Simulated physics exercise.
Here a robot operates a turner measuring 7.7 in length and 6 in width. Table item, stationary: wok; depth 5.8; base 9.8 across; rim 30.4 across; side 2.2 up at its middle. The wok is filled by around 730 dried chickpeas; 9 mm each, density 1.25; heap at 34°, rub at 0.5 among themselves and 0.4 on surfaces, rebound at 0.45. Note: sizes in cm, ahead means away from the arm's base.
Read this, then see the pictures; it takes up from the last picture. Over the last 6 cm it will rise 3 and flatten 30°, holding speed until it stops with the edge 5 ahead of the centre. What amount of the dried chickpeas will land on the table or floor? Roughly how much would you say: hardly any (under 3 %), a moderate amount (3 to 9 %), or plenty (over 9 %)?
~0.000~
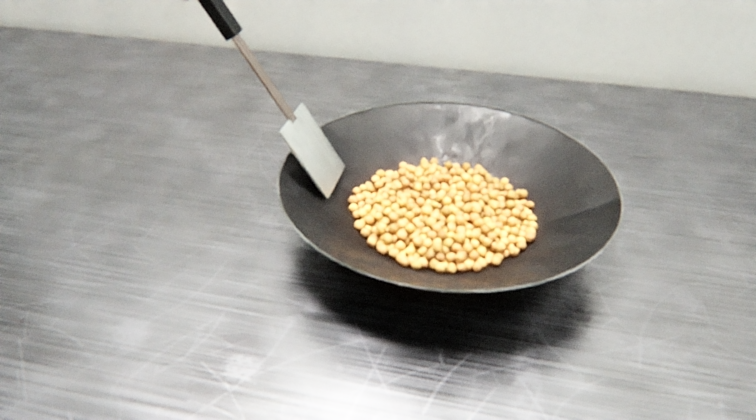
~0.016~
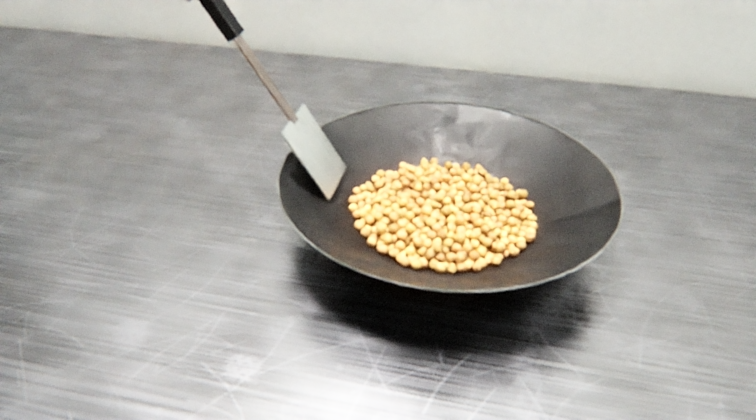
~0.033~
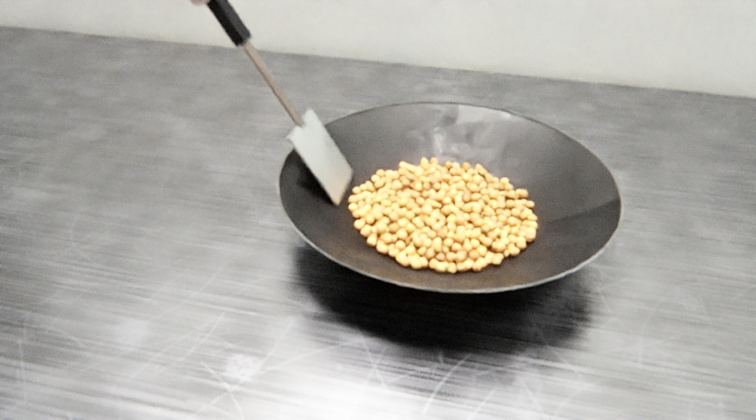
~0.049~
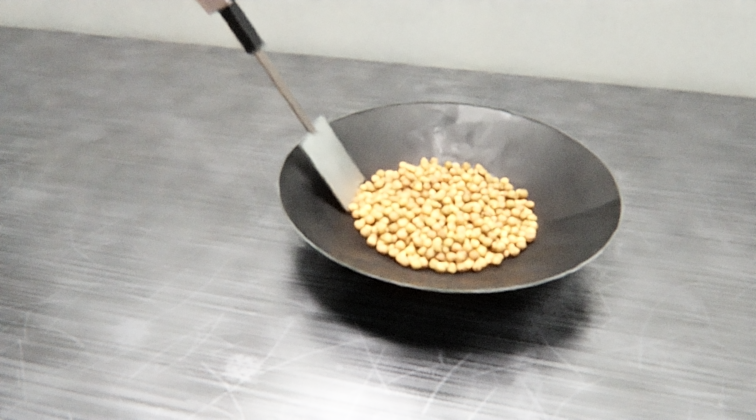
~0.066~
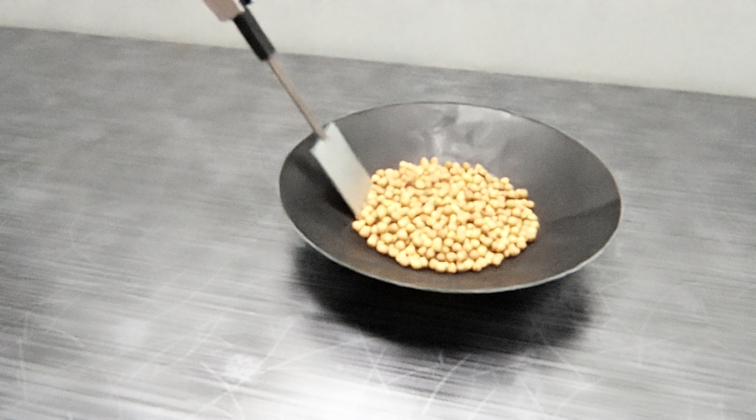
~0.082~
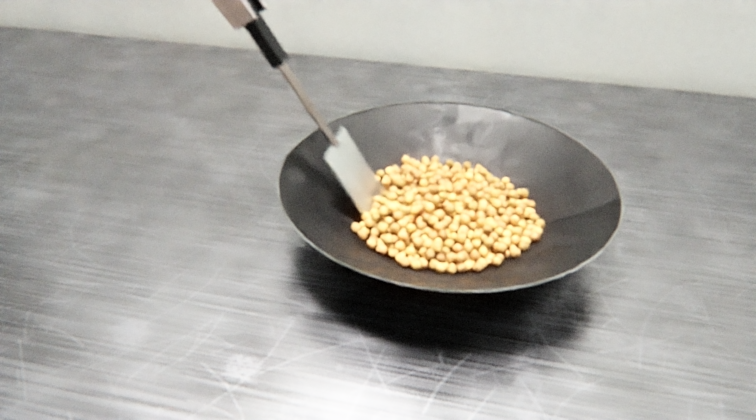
I'd say hardly any.
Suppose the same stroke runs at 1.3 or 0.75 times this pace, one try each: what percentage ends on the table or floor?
Roughly 0 % and roughly 0 %.
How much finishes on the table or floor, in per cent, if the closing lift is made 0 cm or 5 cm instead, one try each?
I'd put it near 0 in a hundred, then near 0 in a hundred.
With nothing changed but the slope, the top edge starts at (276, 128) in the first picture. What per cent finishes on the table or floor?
Some 0 per cent.
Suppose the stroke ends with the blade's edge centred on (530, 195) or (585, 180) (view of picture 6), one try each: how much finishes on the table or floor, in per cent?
Respectively about 0 and 15 percent end on the table or floor.
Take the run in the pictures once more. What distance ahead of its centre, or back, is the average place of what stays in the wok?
I'd say it's roughly 3.5 cm toward the front.
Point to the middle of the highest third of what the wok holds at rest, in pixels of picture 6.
Approximately at pixel (527, 209).
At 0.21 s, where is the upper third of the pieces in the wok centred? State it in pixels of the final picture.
At about (495, 207).
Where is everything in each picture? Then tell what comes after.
In the first picture, the turner top edge at (291, 117), sloping 58°; upper third of the load around (441, 207), from x 355 to 535, top at y 160; 728 in the wok.
In the second picture, the turner top edge at (293, 118), sloping 58°; upper third of the load around (441, 207), from x 355 to 535, top at y 160.
In the third picture, the turner top edge at (300, 123), sloping 58°; upper third of the load around (441, 207), from x 355 to 535, top at y 160.
In the fourth picture, the turner top edge at (311, 130), sloping 58°; upper third of the load around (441, 207), from x 355 to 535, top at y 160.
In the fifth picture, the turner top edge at (323, 136), sloping 58°; upper third of the load around (441, 207), from x 355 to 535, top at y 160.
In the sixth picture, the turner top edge at (334, 142), sloping 58°; upper third of the load around (445, 206), from x 355 to 540, top at y 160; 728 in the wok.
After 0.15 s, sloping 58°, highest piece 5 above the table; 728 in the wok.
After 0.21 s, sloping 45°, highest piece 5 above the table; 728 in the wok.
After 0.44 s, sloping 28°, highest piece 6 above the table; 728 in the wok.
After 1.49 s, sloping 28°, highest piece 5 above the table; 728 in the wok.
In the end, 728 in the wok. That is 0 % on the table or floor.
